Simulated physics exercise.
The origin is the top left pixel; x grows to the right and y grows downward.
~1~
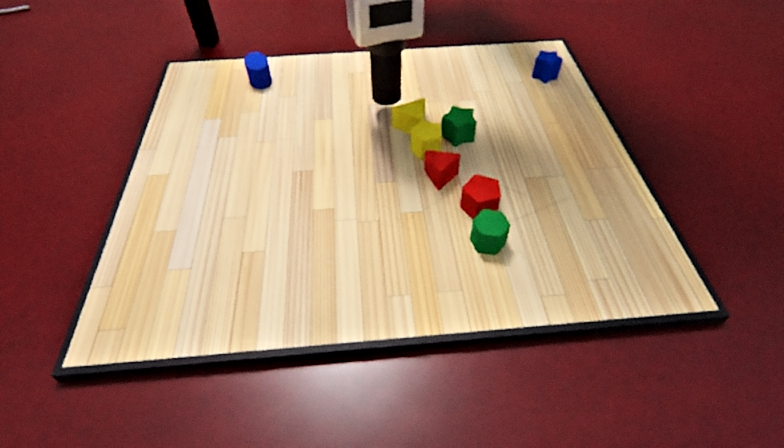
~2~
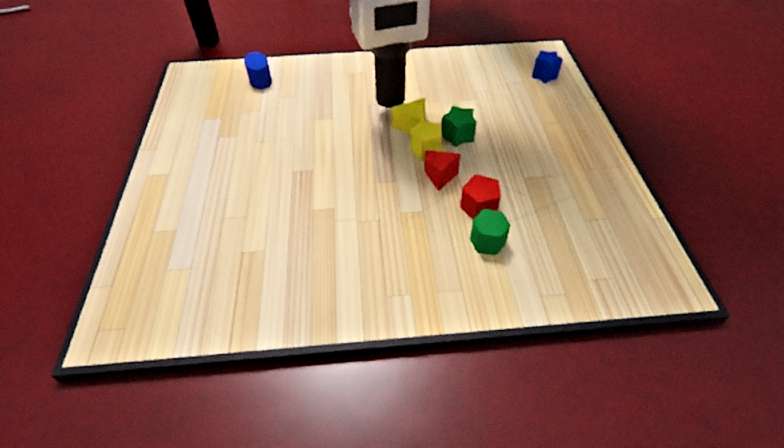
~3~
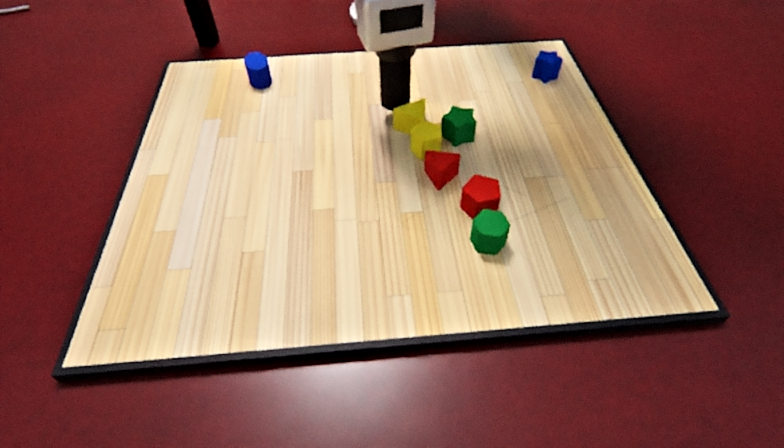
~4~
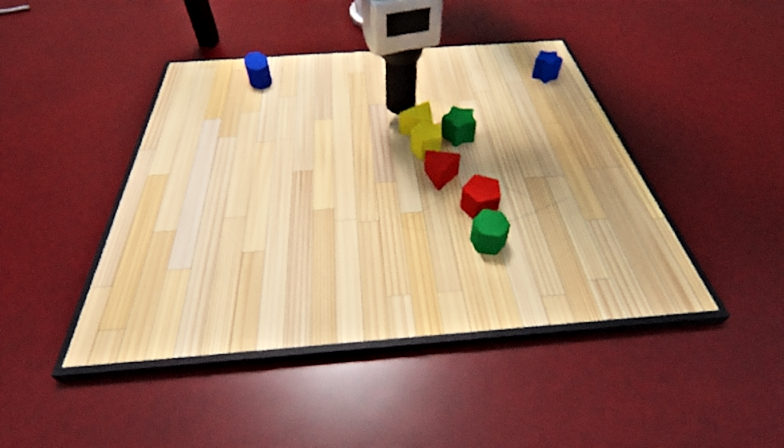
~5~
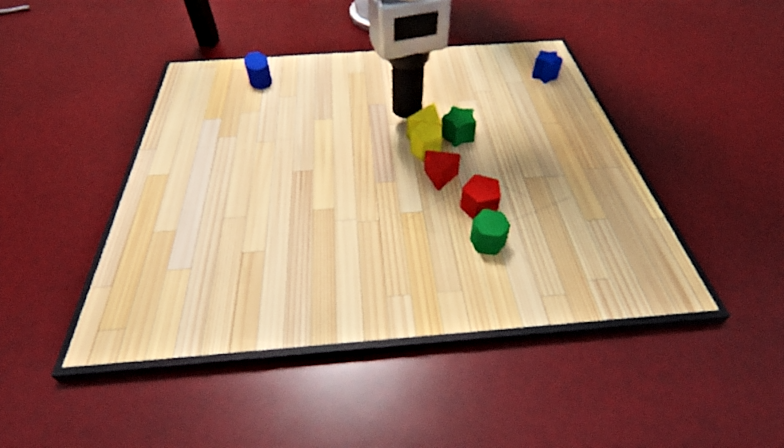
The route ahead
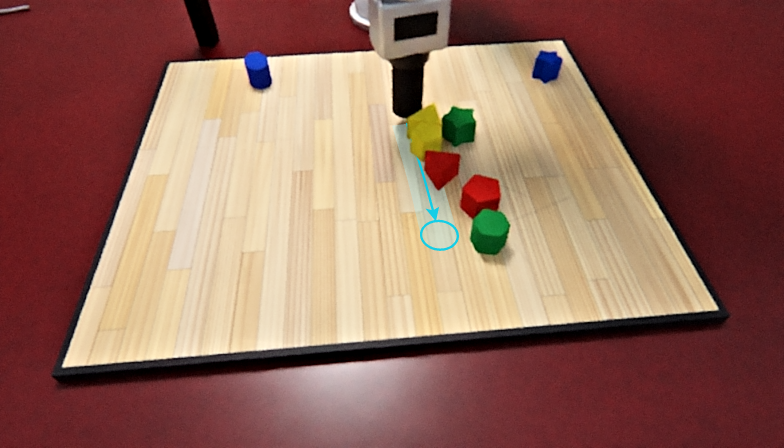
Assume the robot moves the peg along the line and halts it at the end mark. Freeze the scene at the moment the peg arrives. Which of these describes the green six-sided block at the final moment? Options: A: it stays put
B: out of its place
Answer: B.
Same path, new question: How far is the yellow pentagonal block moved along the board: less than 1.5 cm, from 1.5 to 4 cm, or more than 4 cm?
It gets moved over 4 cm.
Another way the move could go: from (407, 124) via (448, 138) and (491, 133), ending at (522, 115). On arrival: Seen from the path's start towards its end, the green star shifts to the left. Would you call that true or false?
Verdict: False.
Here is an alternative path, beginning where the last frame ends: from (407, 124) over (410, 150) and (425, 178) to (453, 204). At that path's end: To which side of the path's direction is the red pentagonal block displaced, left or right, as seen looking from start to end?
It's set to shift left.
The line goes from (407, 124) to (439, 235).
What follows on the original path. One third of the way, peg (418, 143); yellow triangular piece (448, 139), turned 15° anticlockwise; yellow pentagonal block (435, 157), turned 15° anticlockwise; red triangular piece (447, 173), turned 45° anticlockwise.
Two thirds of the way, peg (429, 179); yellow triangular piece (450, 145), turned 55° anticlockwise; yellow pentagonal block (449, 197), turned 20° anticlockwise; red triangular piece (464, 214), turned 45° anticlockwise; green six-sided block (496, 227), turned 25° anticlockwise.
At the end, peg (441, 221); yellow triangular piece (450, 145), turned 55° anticlockwise; yellow pentagonal block (466, 240), turned 35° anticlockwise; red triangular piece (488, 257), turned 60° anticlockwise; green six-sided block (505, 233), turned 60° anticlockwise.
